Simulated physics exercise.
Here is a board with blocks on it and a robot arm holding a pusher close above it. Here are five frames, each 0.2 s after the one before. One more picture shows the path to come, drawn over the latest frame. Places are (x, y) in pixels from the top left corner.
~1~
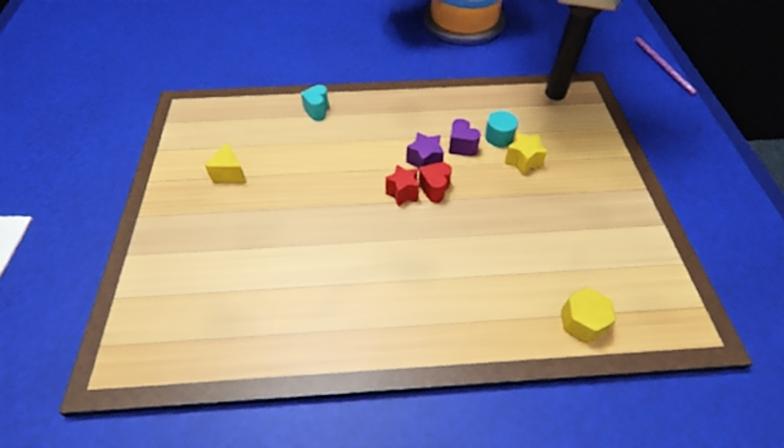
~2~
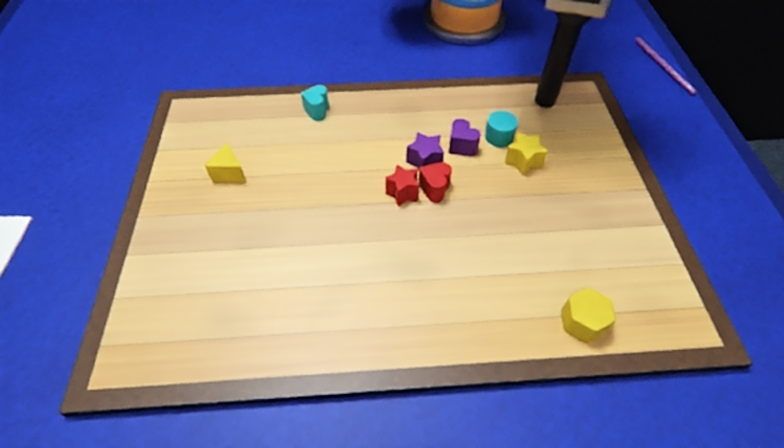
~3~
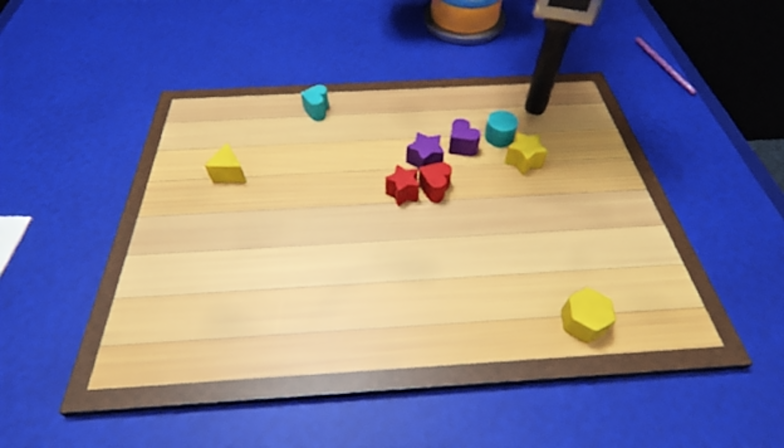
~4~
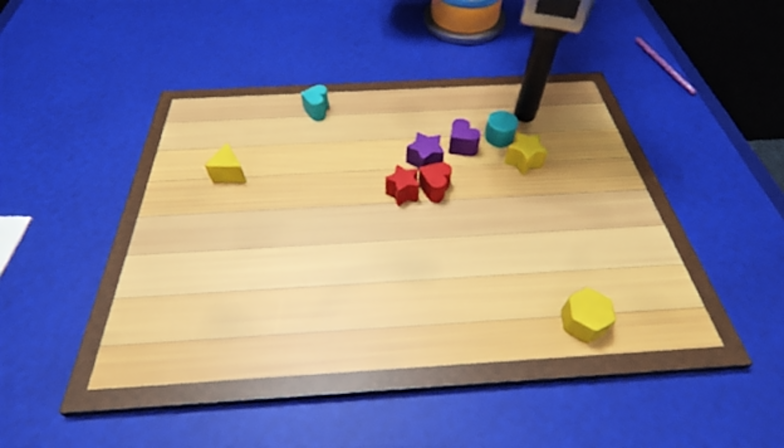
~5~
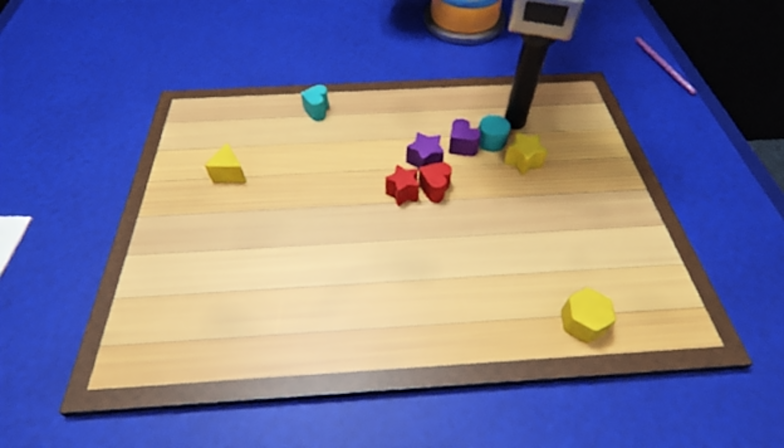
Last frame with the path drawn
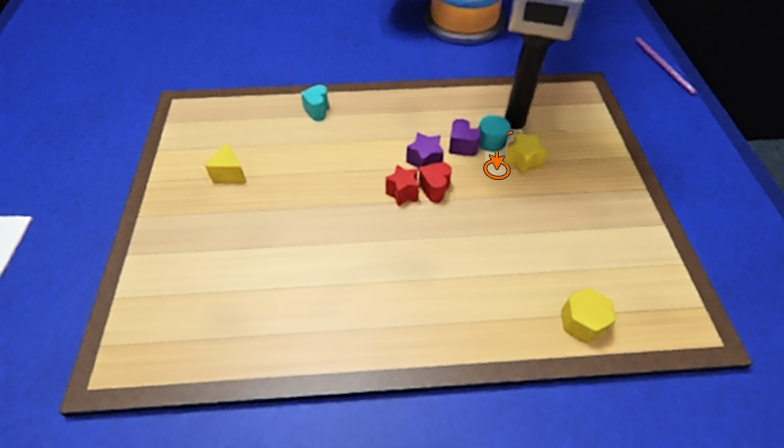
A black pusher moves down and left over the board, nudging the turquoise block slightly left.
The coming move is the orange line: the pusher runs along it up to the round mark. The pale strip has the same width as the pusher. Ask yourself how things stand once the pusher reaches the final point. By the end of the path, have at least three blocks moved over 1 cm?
No, I don't think so.
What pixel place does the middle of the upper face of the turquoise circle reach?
I think it will end close to (473, 151).
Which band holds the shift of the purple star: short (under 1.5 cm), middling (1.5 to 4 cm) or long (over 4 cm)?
The displacement of the purple star is below 1.5 cm.
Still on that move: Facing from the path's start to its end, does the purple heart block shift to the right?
Yes, that is what happens.
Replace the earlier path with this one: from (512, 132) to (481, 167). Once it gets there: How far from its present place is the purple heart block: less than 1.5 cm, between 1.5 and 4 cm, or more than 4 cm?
Its final spot will lie 1.5 to 4 cm from the current one.
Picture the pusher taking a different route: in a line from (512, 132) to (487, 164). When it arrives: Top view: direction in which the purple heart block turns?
It goes round the way clock hands do.
Path on the board, from (512, 132) over (498, 140) and (497, 154) to (497, 169).
What follows on the original path. Halfway along, pusher at (499, 139); purple heart block at (451, 134), turned 50° clockwise; turquoise circle at (478, 140).
At the end, pusher at (499, 160); purple star in place; red heart block in place; purple heart block at (450, 134), turned 60° clockwise; turquoise circle at (473, 151); yellow star at (528, 148), turned 30° anticlockwise.
